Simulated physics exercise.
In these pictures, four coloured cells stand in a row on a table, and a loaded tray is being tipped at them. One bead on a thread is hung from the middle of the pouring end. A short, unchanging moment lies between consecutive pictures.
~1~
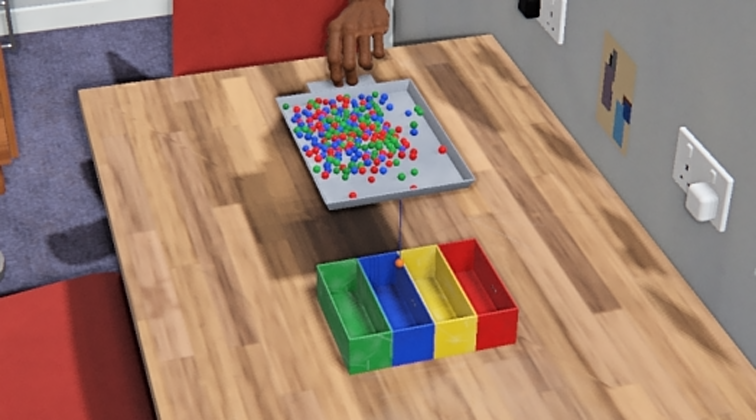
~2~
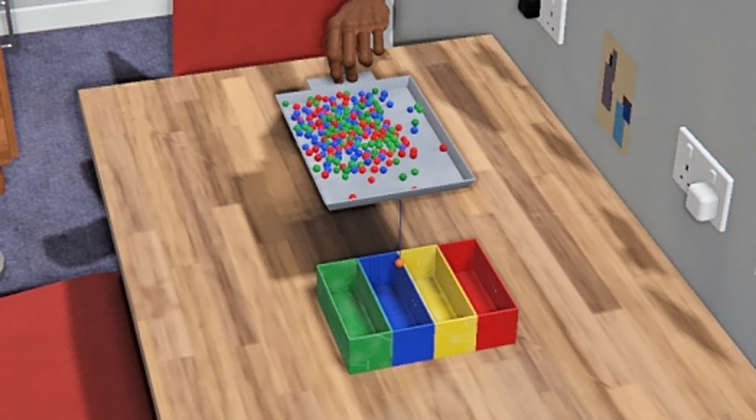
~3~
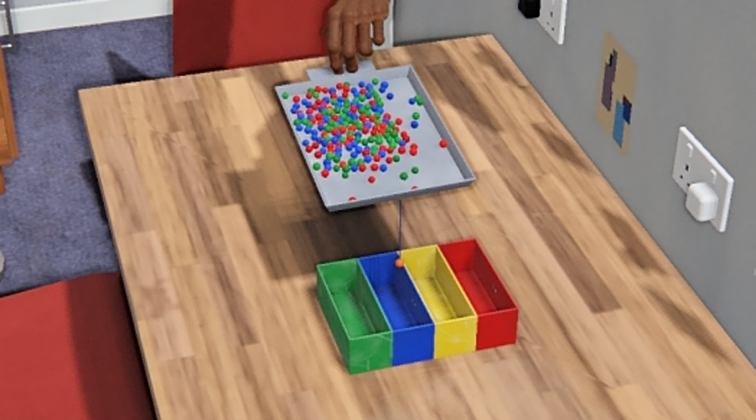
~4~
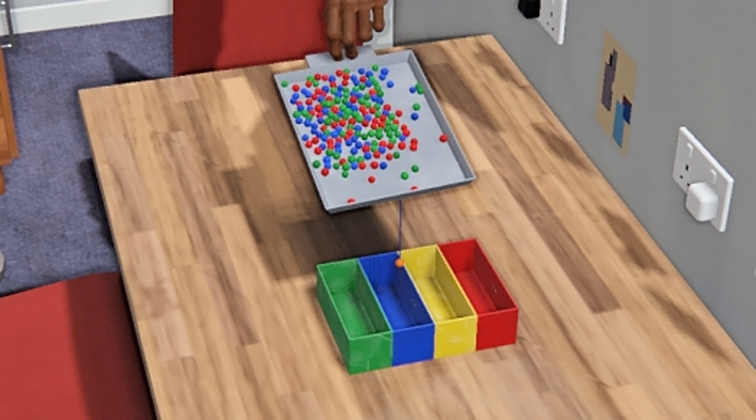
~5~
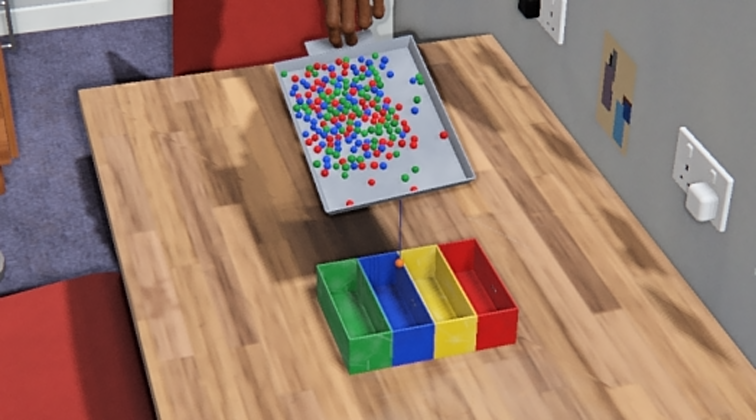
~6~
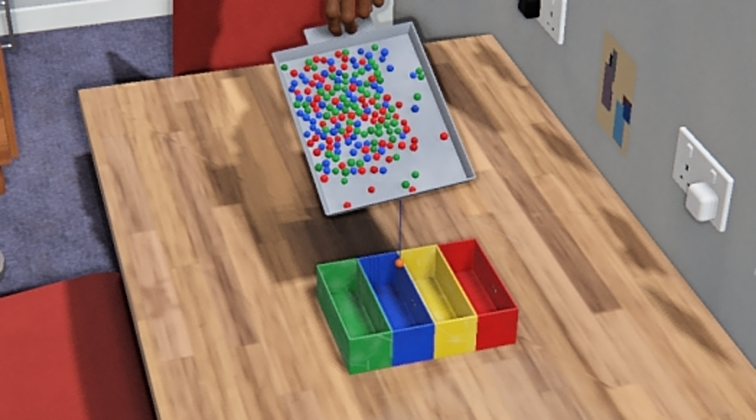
A hand raises the back of a tray of colourful beads above four coloured cells.
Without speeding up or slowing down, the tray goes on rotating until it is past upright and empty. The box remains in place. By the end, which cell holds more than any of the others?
That would be the green one.
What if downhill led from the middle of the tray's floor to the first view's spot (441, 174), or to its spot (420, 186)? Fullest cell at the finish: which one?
So, in order: The cell in red, then that red cell.
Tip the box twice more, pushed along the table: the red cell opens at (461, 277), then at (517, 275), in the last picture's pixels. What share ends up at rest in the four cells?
Around 80 then around 20 per cent.
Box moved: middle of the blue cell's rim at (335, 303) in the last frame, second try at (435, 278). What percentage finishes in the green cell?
About 10 per cent first, then about 20 per cent.
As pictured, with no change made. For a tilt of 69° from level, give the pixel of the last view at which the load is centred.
In the last view, the load is centred close to (354, 297).
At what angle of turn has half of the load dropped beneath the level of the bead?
That would be about 70 degrees from level.
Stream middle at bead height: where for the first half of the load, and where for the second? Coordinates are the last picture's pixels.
Half one: (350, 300), half two: (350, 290).
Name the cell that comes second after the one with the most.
That blue cell.
Soon after the last picture, tray tipped steeply; about a quarter on the tray; about a quarter in the green cell; a small part in the blue cell; a stray few in the yellow cell; about half falling or outside the box.
A little later, tray tipped past a quarter turn; about a third in the green cell; about a quarter in the blue cell; a stray few in the yellow cell; a stray few in the red cell; about a third falling or outside the box.
Later still, tray tipped past a quarter turn; about a third in the green cell; about a quarter in the blue cell; a stray few in the yellow cell; a stray few in the red cell; about a third falling or outside the box.
By the end, tray tipped past a quarter turn; about a third in the green cell; about a quarter in the blue cell; a stray few in the yellow cell; a stray few in the red cell; about a third outside the box.
